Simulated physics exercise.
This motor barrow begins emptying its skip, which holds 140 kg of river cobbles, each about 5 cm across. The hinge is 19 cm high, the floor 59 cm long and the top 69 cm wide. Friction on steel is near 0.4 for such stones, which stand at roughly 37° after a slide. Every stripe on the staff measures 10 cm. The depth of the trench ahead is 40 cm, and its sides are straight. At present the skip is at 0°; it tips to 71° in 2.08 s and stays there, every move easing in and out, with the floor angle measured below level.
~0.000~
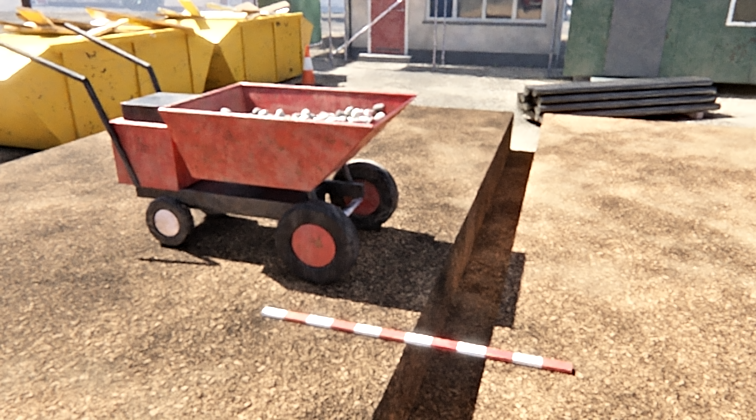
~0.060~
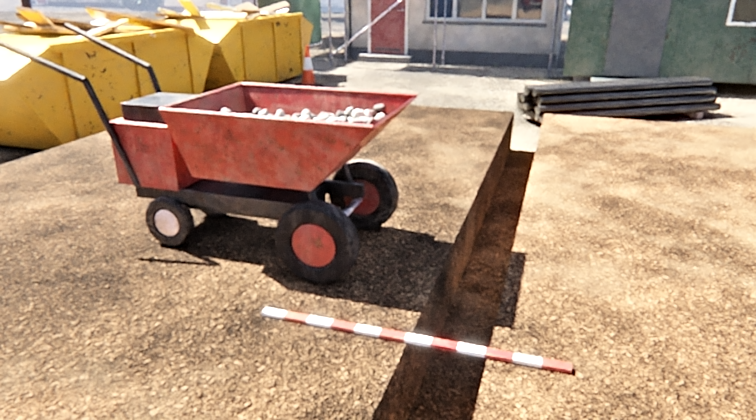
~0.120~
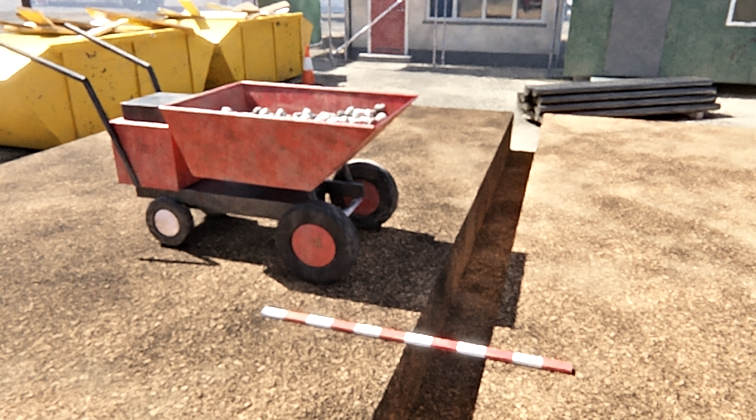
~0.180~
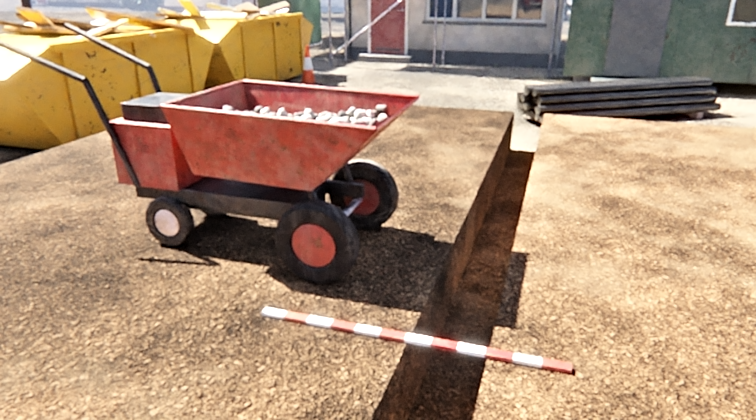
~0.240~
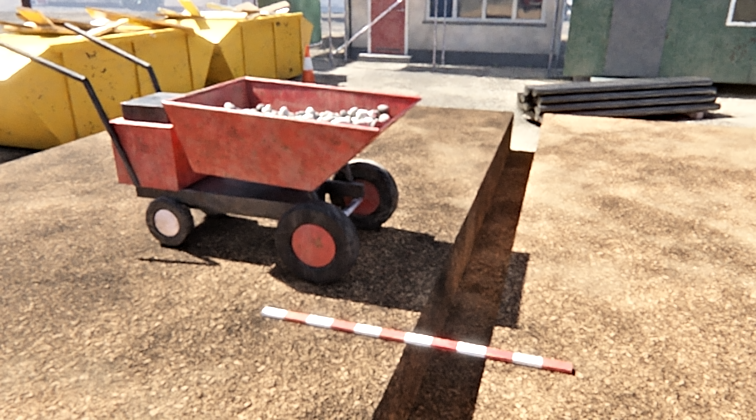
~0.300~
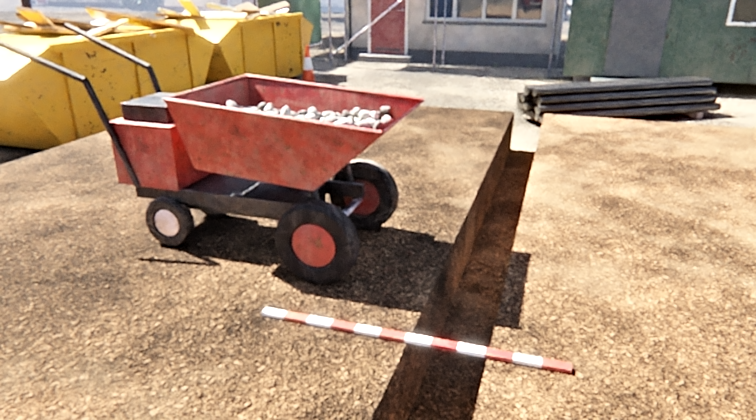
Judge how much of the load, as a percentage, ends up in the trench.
Around 70 %.
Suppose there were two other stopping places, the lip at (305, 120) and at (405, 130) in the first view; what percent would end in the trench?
Roughly 70 in a hundred from the first, 30 in a hundred from the second.
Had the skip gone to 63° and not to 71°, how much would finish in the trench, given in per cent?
I'd guess some 70 in a hundred.
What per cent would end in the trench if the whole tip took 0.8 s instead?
Expected share: Around 55%.
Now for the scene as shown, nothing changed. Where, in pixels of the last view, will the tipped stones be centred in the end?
Somewhere near pixel (486, 322).
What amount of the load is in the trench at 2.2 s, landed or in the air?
45 per cent, give or take.
After 1.6 s the floor is at 60°; 99 % in the skip, 1 % in the trench; the foremost stones are at (468, 235).
After 2.2 s the floor is at 71°; 31 % in the skip, 45 % in the trench, 24 % past the trench; the foremost stones are at (635, 298).
After 2.5 s the floor is at 71°; 8 % in the skip, 62 % in the trench, 31 % past the trench; the foremost stones are at (704, 295).
After 4.5 s the floor is at 71°; 0 % in the skip, 70 % in the trench, 30 % past the trench; the foremost stones are at (732, 300).
